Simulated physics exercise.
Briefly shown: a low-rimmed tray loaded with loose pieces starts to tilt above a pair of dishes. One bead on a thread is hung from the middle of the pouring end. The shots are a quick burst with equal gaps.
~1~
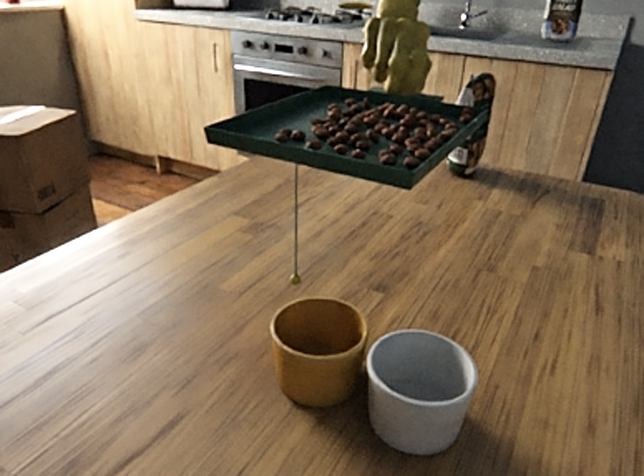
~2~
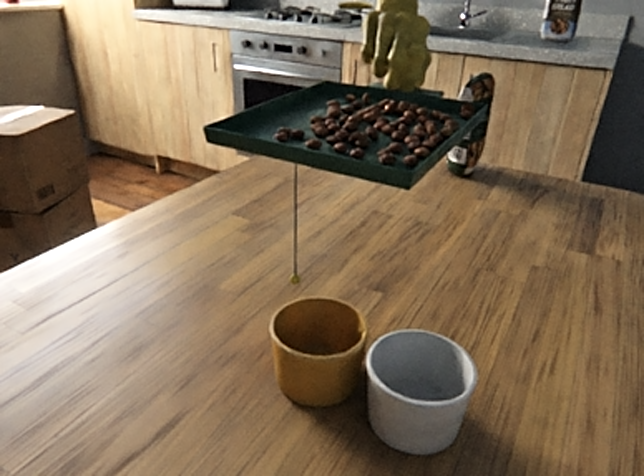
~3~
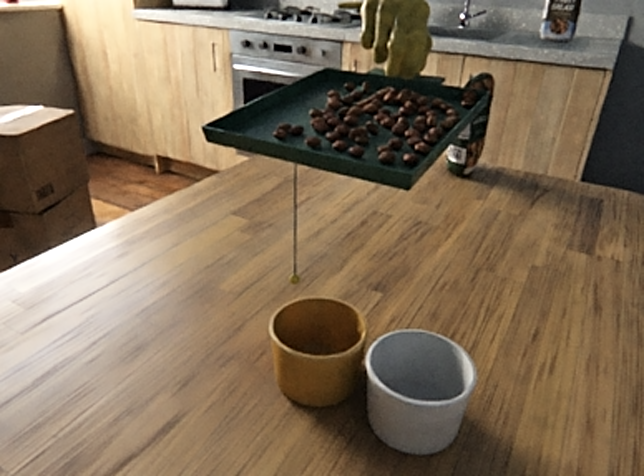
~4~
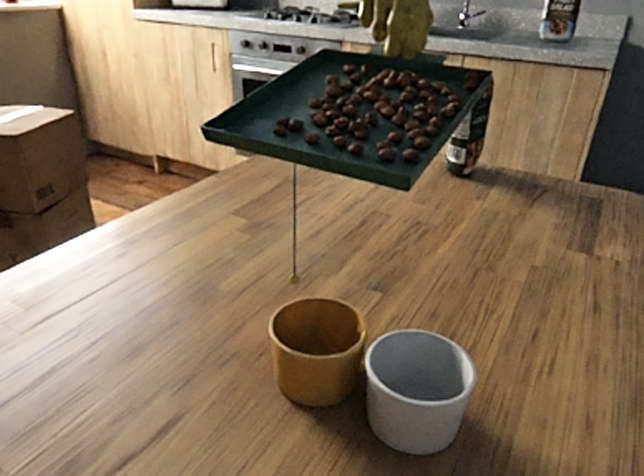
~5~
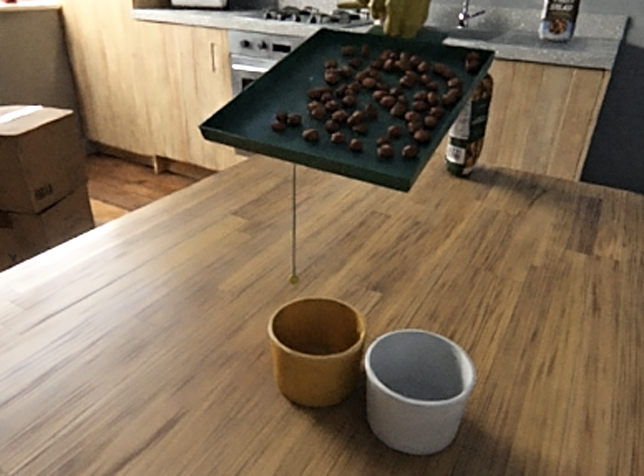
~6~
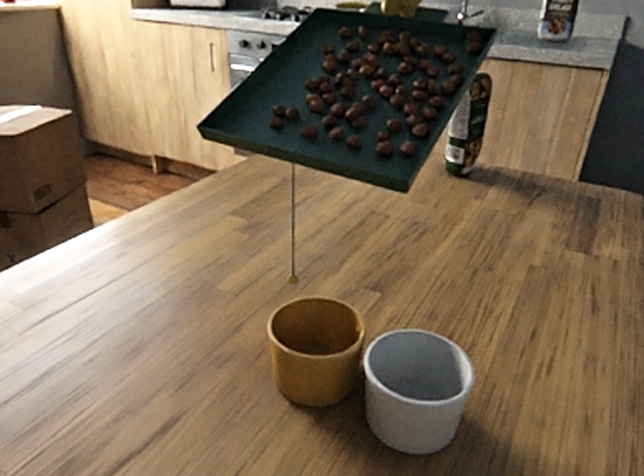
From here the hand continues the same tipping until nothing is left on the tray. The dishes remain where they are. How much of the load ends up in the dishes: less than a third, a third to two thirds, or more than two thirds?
Lands in the middle range.
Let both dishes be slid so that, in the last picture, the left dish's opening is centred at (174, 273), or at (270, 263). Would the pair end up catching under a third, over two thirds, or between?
Initially below one third, afterwards less than a third.
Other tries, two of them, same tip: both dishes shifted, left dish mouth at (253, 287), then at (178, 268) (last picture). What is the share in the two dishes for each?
30 %, then 20 %.
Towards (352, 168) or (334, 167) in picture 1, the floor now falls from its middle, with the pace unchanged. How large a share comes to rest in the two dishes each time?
About 60 % and 60 %.
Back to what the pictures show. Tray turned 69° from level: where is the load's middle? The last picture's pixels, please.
Roughly at (333, 144).
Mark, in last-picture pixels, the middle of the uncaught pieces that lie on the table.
Close to (214, 407).
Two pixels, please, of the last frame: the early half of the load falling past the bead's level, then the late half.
The early half goes through (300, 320), the late half through (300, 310).
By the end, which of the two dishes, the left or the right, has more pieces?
The one you want is the left-placed one.
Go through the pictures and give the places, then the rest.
In the first picture, corners of the pouring end at (207, 127) and (412, 171), level; middle of the load at (384, 124), bits of dog kibble; left dish at (295, 374); right dish at (400, 421); bead on its thread at (296, 279).
In the second picture, corners of the pouring end at (206, 126) and (411, 171), level; middle of the load at (383, 121).
In the third picture, corners of the pouring end at (204, 126) and (410, 172), tipped barely, level across its low end; middle of the load at (383, 113).
In the fourth picture, corners of the pouring end at (203, 125) and (409, 174), tipped a little, level across its low end; middle of the load at (383, 100).
In the fifth picture, corners of the pouring end at (201, 125) and (408, 177), tipped clearly, level across its low end; middle of the load at (383, 87).
In the sixth picture, corners of the pouring end at (199, 125) and (406, 179), tipped clearly, level across its low end; middle of the load at (381, 74); left dish at (292, 374); right dish at (397, 420).
Soon after the last picture, tray tipped steeply; nearly all on the tray; a small part in the air.
A little later, tray tipped past a quarter turn; a small part on the tray; a small part in the right dish; about a quarter in the left dish; about a quarter outside both; about a third in the air.
Later still, tray tipped past a quarter turn; a small part in the right dish; about half in the left dish; about half outside both.
At rest, tray tipped past a quarter turn; a small part in the right dish; about half in the left dish; about half outside both.
